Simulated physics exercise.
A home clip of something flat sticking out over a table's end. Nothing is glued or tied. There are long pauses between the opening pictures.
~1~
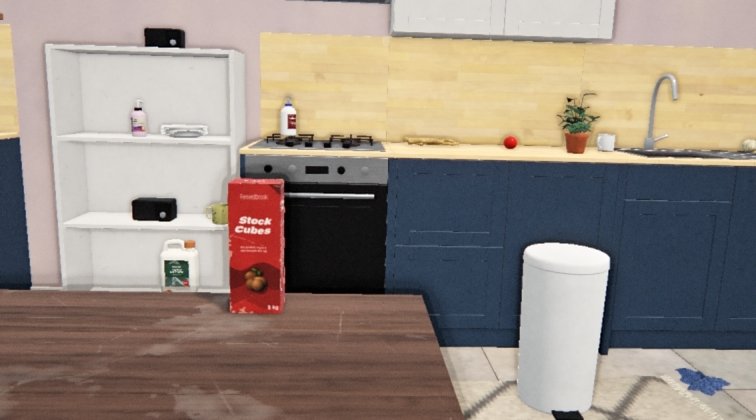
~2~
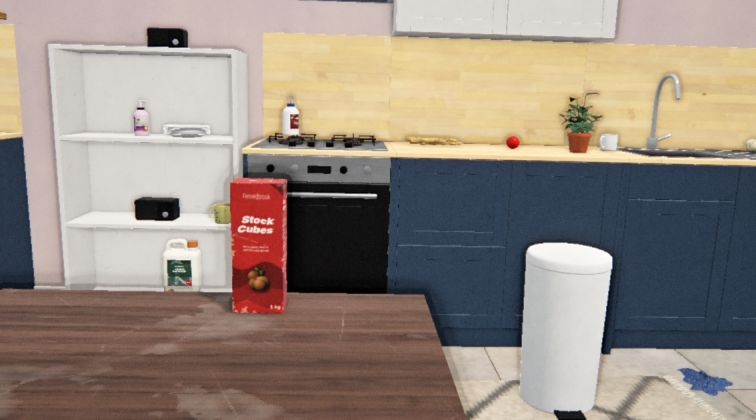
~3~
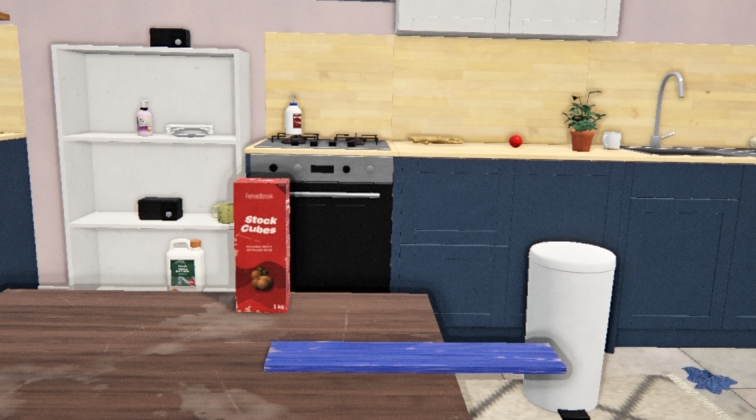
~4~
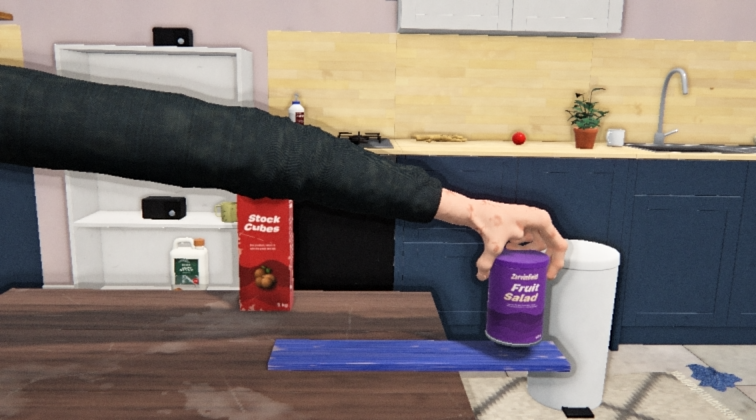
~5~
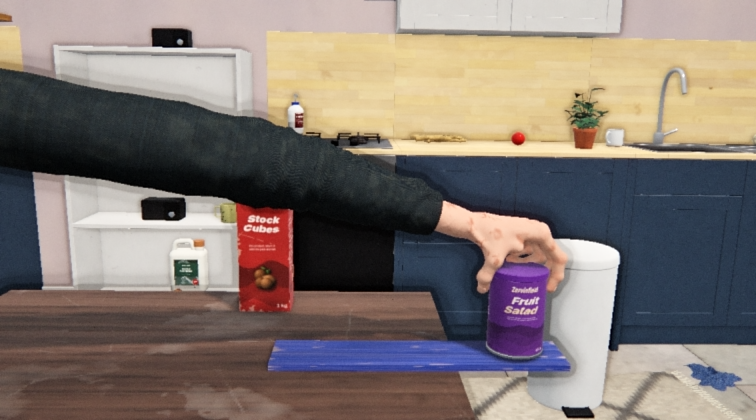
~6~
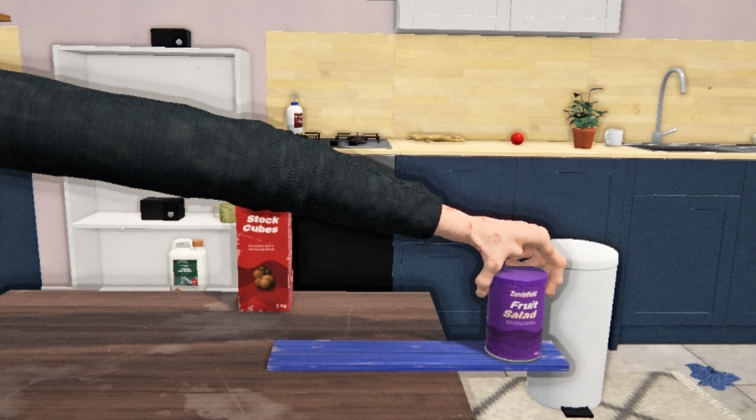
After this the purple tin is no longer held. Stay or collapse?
In the end the plank goes over.
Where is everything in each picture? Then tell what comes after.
In the first picture, the last thing is not in view yet; red carton (257, 246).
In the second picture, the last thing is not in view yet; red carton (260, 245).
In the third picture, the last thing is not in view yet; red carton (263, 245).
The fourth picture shows on its way; purple tin (516, 296); red carton (266, 244).
The fifth picture shows on its way; purple tin (516, 308); red carton (266, 244).
The sixth picture shows set down, still held; purple tin (515, 312); red carton (265, 244).
Then, 0.40 s after the last picture, purple tin now down on the floor or falling; blue plank tipped 73° from how it was.
Then, 0.60 s after the last picture, blue plank now down on the floor or falling.
Then, 0.80 s after the last picture, things are still on the move.
By the end, down on the floor or falling, blue plank and purple tin; red carton in place. The plank comes down.
